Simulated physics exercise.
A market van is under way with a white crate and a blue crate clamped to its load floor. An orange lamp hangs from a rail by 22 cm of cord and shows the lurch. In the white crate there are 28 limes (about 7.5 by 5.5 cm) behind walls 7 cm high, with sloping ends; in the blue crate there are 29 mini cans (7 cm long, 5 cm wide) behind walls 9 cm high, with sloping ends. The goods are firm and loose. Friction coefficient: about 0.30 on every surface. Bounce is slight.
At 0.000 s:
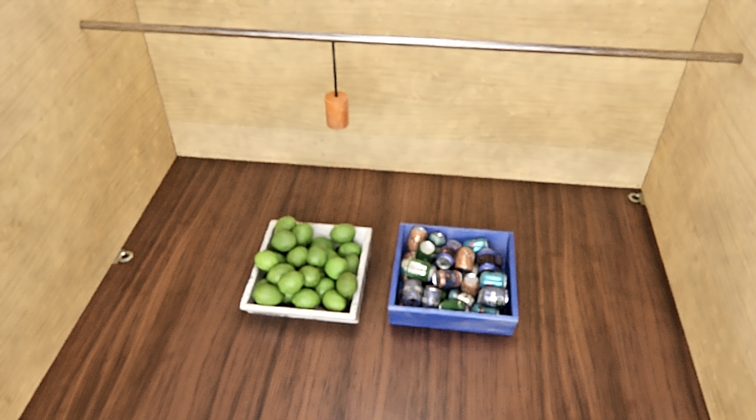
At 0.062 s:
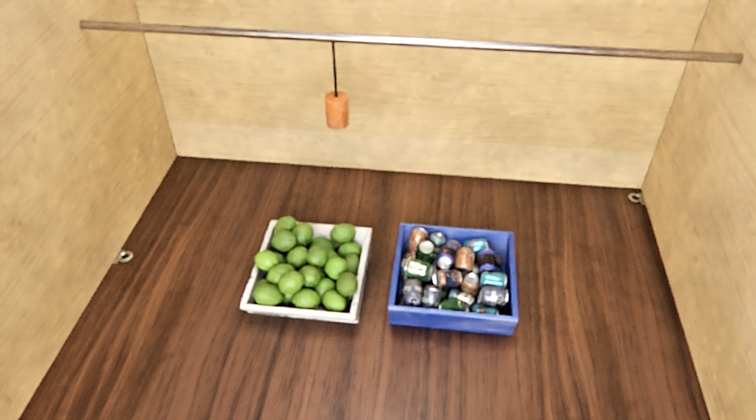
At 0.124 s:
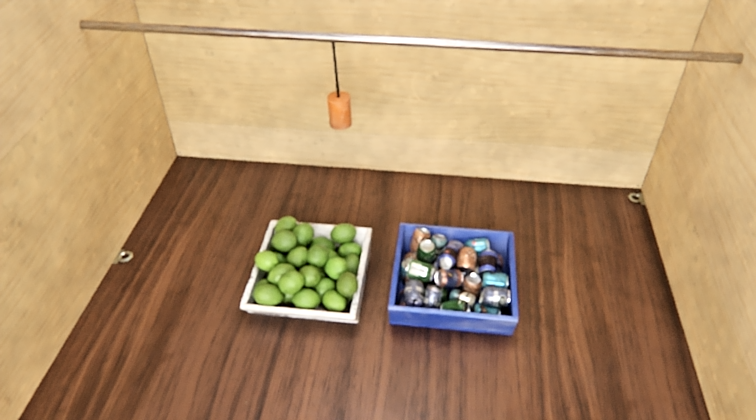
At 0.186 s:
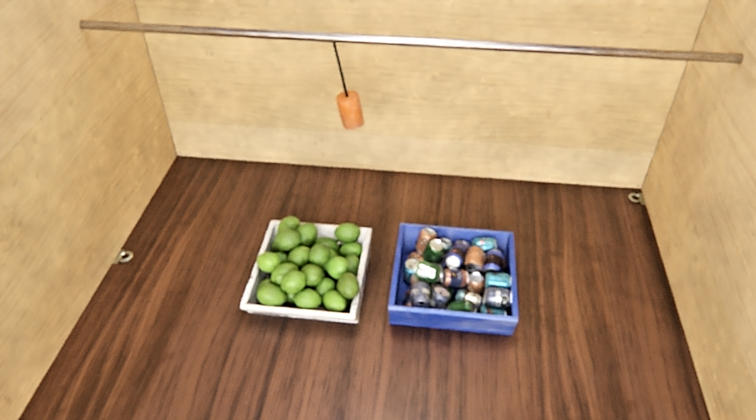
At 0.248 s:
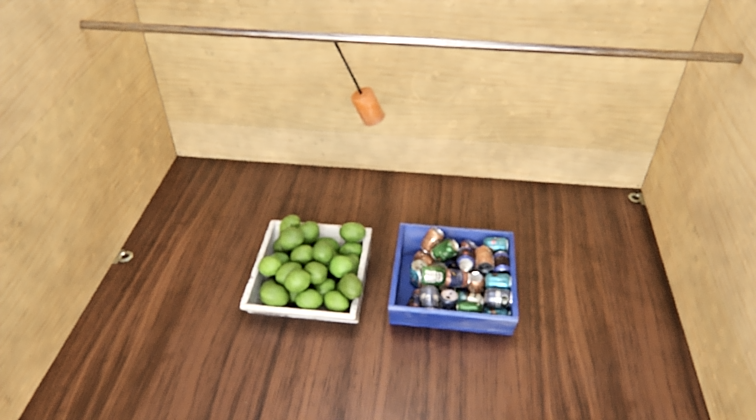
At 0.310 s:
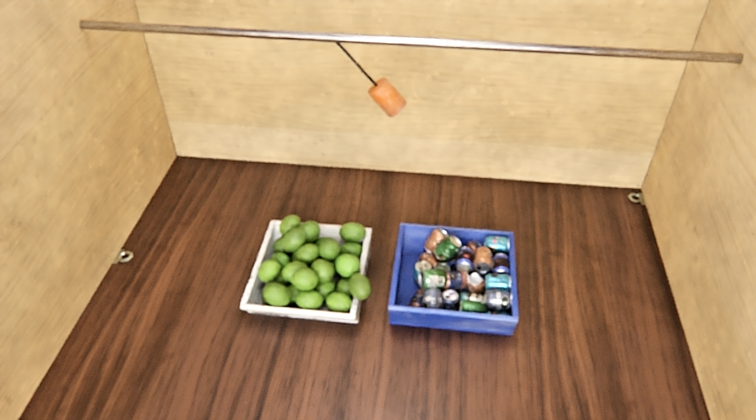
An orange cylinder hanging by a dark cord from a rail starts out upright, then swings steadily farther to the right, inside a wood-floored, pale-walled space seen from above by a still camera. Below it sit a white crate of green limes on the left and a blue crate of mixed small cans on the right. As it swings, the limes and cans shift rightward, one lime reaching the white crate's right rim.
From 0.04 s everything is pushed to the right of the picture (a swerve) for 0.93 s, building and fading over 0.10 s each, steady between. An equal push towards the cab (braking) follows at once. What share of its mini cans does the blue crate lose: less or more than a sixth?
The blue crate loses less than a sixth of its mini cans.
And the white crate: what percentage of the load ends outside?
Lost: White crate 30 per cent.
After 0.66 s, white crate 22 in, 6 out and blue crate 29 in, 0 out.
After 1.10 s, white crate 20 in, 8 out and blue crate 29 in, 0 out.
After 1.71 s, white crate 19 in, 9 out and blue crate 28 in, 1 out.
Final count (at 2.50 s), white crate 19 in, 9 out and blue crate 28 in, 1 out. Asked share, 1 of 29, 3 per cent.
